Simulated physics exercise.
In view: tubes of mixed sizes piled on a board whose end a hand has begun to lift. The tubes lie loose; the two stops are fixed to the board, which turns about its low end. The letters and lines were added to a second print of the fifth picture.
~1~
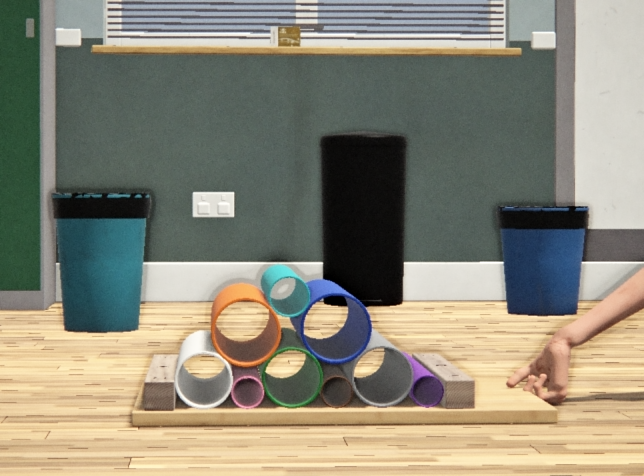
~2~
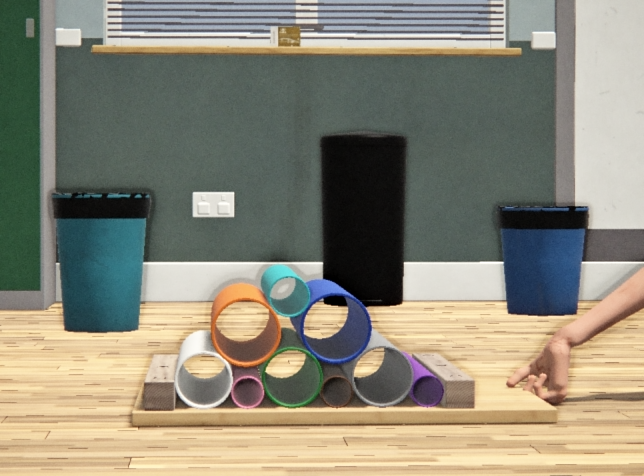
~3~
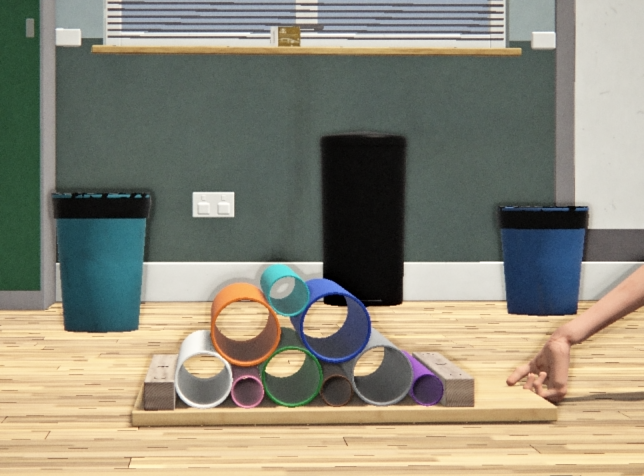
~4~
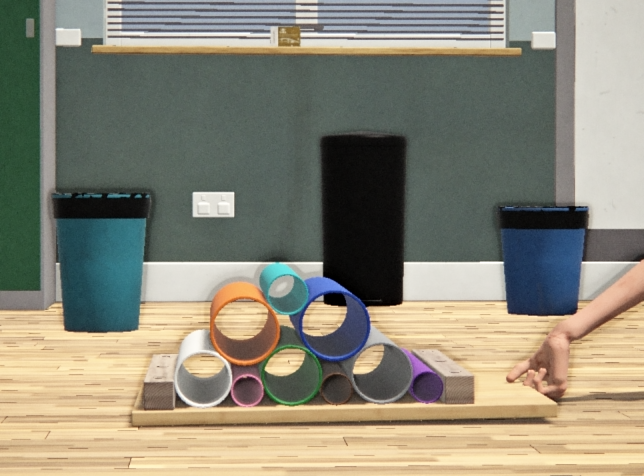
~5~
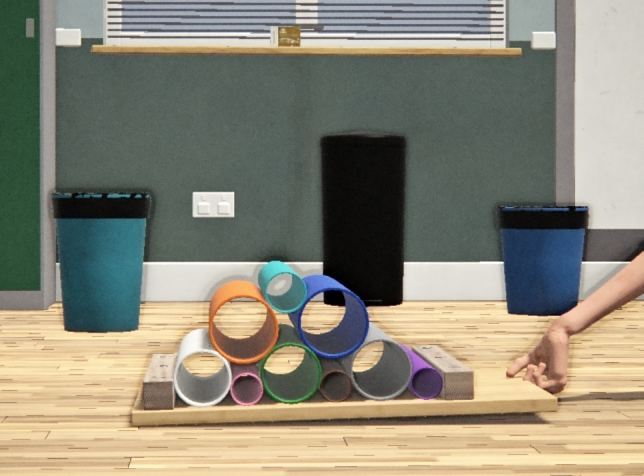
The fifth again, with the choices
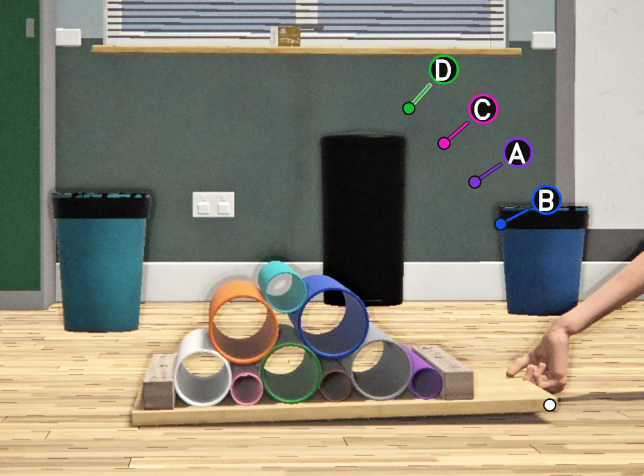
The clip opens on colourful tubes of mixed sizes piled between two blocks on a wooden board, with a hand at its right end. At first nothing visibly moves. Then the hand raises the right end slightly, tilting the board a little, while the tubes stay stacked together.
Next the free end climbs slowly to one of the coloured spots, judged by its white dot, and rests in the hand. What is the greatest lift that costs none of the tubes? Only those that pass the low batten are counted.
Raise it to A.
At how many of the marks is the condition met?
The number is two.
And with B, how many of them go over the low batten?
It comes to none.
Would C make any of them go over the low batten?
Yes.
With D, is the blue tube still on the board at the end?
The blue tube: No.
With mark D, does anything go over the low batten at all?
Yes.
On the copy, A at (475, 182); B at (501, 224); C at (444, 144); D at (409, 108); the white dot at (550, 405).
On A. First, board at 19°.
Then, board at 34°.
Finally, board at 34°, none over the low batten.
By contrast, B none over the low batten; C two over the low batten (blue, orange); D two over the low batten (blue, orange).
